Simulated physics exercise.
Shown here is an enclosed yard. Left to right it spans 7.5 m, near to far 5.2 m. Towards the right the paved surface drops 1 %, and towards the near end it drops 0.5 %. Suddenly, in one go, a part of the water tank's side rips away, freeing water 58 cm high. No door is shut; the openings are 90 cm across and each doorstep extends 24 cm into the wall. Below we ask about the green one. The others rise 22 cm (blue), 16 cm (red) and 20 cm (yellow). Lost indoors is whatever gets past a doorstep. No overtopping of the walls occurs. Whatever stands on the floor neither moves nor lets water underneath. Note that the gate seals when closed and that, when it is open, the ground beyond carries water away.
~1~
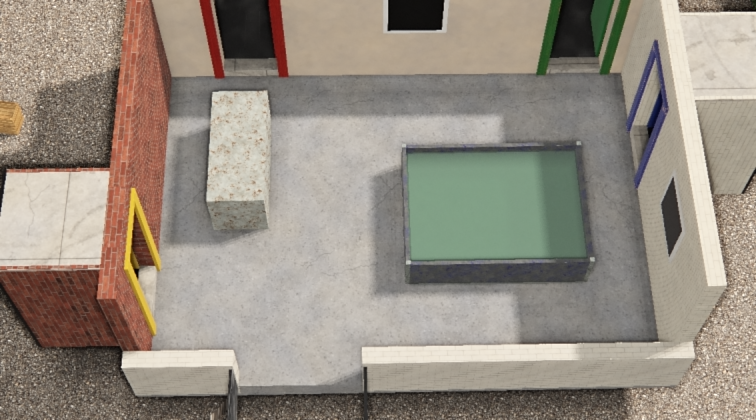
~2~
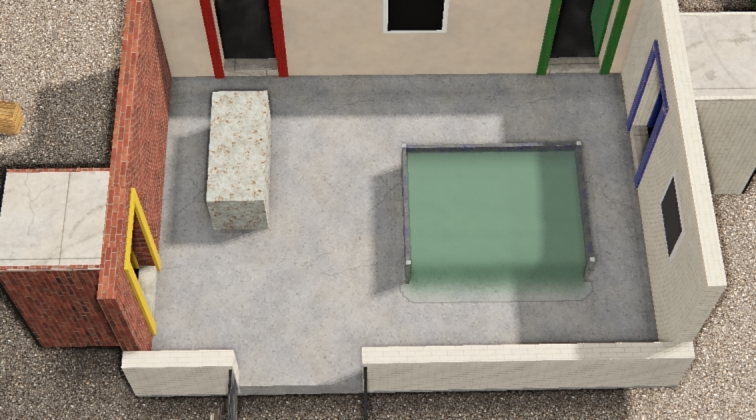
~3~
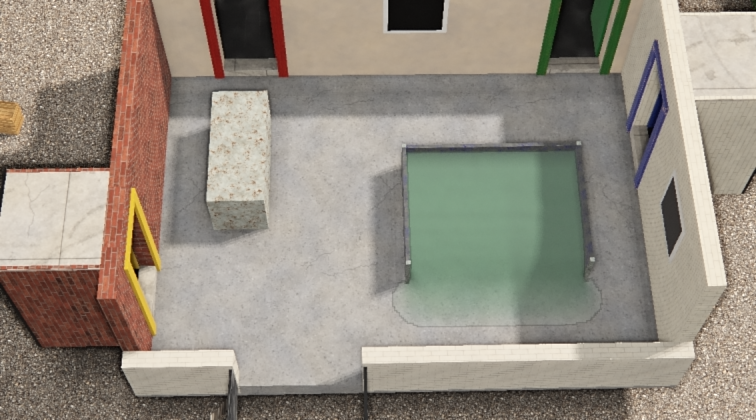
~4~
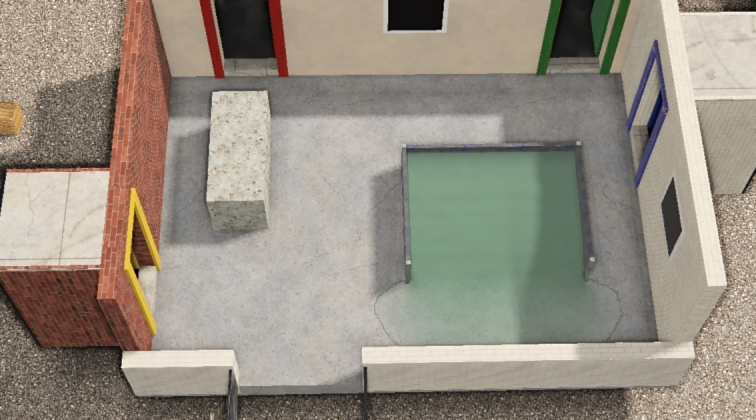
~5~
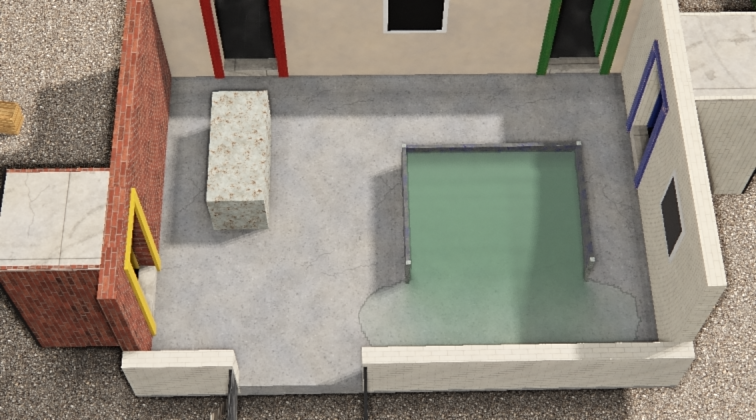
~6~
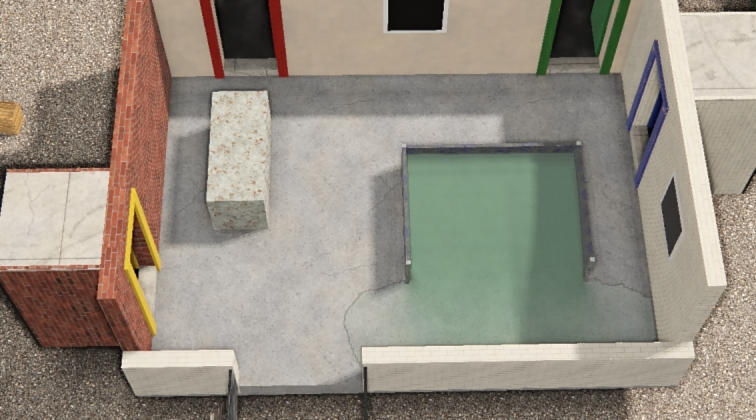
At first, greenish water sits still in a rectangular tank on the right side of a walled grey yard, near a speckled block. Then the tank's near side gives way and water pours out, spreading across the floor to the near wall and fanning out to the left and right.
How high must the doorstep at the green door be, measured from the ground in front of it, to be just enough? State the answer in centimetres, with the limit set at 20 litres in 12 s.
About 22 cm.
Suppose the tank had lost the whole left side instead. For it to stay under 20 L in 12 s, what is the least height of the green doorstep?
About 6.5 cm.
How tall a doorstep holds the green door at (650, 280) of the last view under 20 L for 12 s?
It needs about 20 cm.
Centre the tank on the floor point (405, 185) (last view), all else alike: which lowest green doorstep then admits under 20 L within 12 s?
A height near 14.0 cm.
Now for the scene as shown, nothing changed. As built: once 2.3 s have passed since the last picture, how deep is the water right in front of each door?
In cm - blue: 5, red: 0, green: 0, yellow: 17.
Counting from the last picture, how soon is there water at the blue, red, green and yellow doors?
Blue at 1.8 seconds, red at 4.5 seconds, green at 2.4 seconds, yellow at 2.0 seconds.
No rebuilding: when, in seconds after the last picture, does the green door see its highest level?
Roughly 3.5 s.
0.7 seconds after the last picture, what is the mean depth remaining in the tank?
The mean depth is roughly 29 cm.
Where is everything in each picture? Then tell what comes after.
The first frame shows still water, 58 cm deep, in the water tank at (495, 204); the green door at (581, 37) is dry.
In the second frame, the gap is at (497, 274), the front 0.3 m out at (412, 296); the back of the water tank holds 58 cm.
In the third frame, the front is at (425, 322), 0.7 m from the gap at (497, 275); 1.9 m2 of floor is wet, 58 cm left at the back.
In the fourth frame, water pours out at (497, 275) and has run 1.2 m, to a hidden place; about 10 cm deep outside, 58 cm at the back.
In the fifth frame, water pours out at (497, 275) and has run 1.4 m, to a hidden place; about 10 cm deep outside, 53 cm at the back.
In the sixth frame, the gap is at (497, 275), the front 1.6 m out at a hidden place; the back of the water tank holds 48 cm; 3.9 m in a straight line remain to the green door at (581, 37).
Then, 0.7 s after the last picture water covers 20 % of the floor, deepest (49 cm) near (655, 364); it has not reached the green door.
Then, 2.3 s after the last picture water covers 55 % of the floor, deepest (35 cm) near (643, 364); it has not reached the green door.
Then, 11.3 s after the last picture water covers 95 % of the floor, deepest (12 cm) near (487, 81); 10 cm at the green door, 160 litres in over its 11 cm doorstep.
At the green door as built, the water peaked near 25 cm, 3.3 s after the last picture.
With a doorstep of 18 cm, 53 litres would have come in within the 12 s; with 24.5 cm, 11 litres. So under 20 litres takes about 22 cm.
